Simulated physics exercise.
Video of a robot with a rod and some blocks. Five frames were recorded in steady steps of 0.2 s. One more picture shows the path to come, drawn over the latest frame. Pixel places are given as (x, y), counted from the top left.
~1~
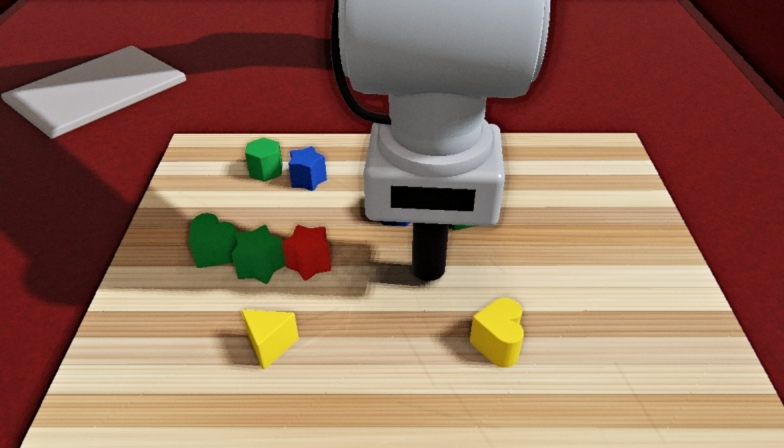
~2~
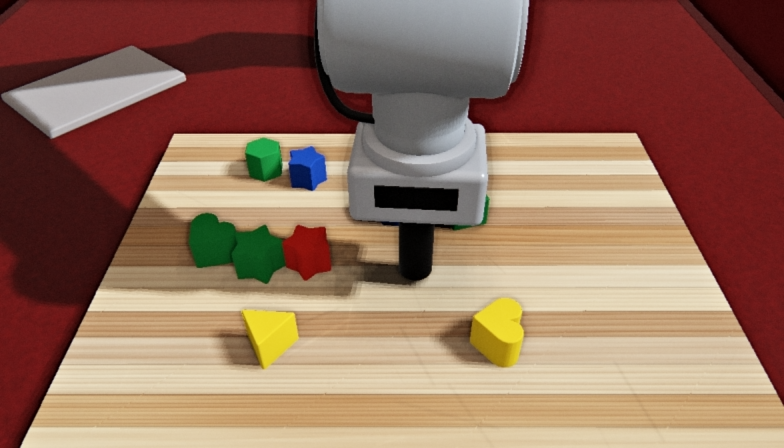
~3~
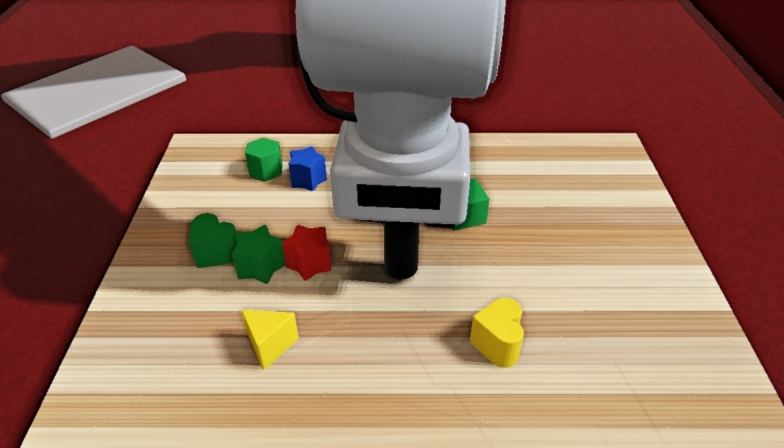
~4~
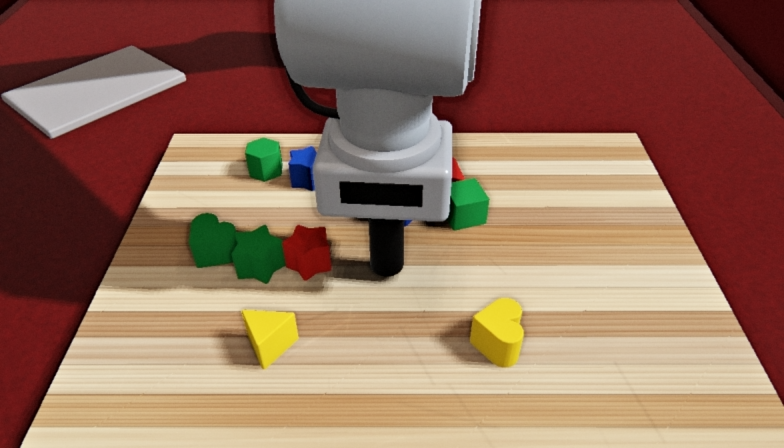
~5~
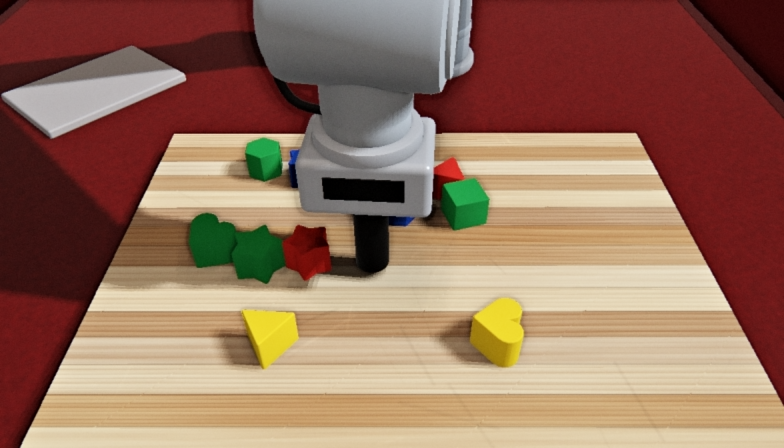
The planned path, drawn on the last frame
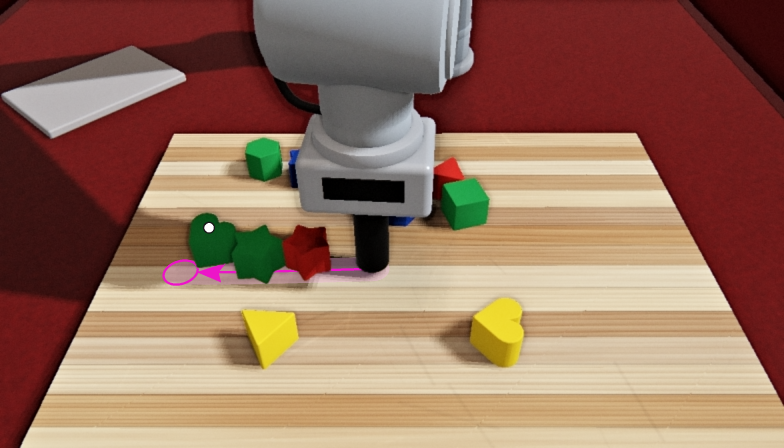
On a striped wooden board over a red surface, a robot arm slid its black rod steadily left toward a red star block beside two green ones, while the scattered colored blocks stayed still.
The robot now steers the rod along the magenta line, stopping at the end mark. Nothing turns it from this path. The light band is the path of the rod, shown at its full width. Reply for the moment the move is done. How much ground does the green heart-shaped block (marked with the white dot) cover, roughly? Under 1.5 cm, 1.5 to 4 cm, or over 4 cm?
The answer will be the long band, over 4 cm.
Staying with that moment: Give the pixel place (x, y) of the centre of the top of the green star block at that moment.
The middle of its upper face should be somewhere near (167, 225).
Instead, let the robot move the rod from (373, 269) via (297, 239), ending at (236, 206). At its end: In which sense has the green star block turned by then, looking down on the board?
Viewed from above: Clockwise.
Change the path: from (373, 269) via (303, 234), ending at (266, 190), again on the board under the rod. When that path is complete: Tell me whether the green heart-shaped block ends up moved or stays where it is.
That block stays in place.
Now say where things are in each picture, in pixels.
The first frame shows rod's lower end at (429, 269); green heart-shaped block at (209, 228); green star block at (255, 241); red star block at (307, 238); blue hexagon hidden.
The second frame shows rod at (415, 269); blocks still.
The third frame shows rod at (401, 268); blocks still.
The fourth frame shows rod at (387, 265); blocks still.
The fifth frame shows rod at (373, 261); green heart-shaped block at (209, 228); green star block at (255, 241); red star block at (307, 238); blue hexagon hidden.
Drawn move, from (373, 269) directly to (181, 272); the dot is on the green heart-shaped block.
What follows on the original path. One third of the way, rod at (307, 263); green heart-shaped block at (194, 227), turned 20° clockwise; green star block at (235, 235), turned 45° anticlockwise; red star block at (279, 230), turned 45° clockwise.
Two thirds of the way, rod at (243, 265); green heart-shaped block at (174, 224), turned 55° clockwise; green star block at (211, 233), turned 80° anticlockwise; red star block at (256, 222), turned 105° clockwise.
At the end, rod at (178, 265); green heart-shaped block at (149, 207), turned 85° clockwise; green star block at (167, 225), turned 35° anticlockwise; red star block at (256, 222), turned 105° clockwise; blue hexagon still.
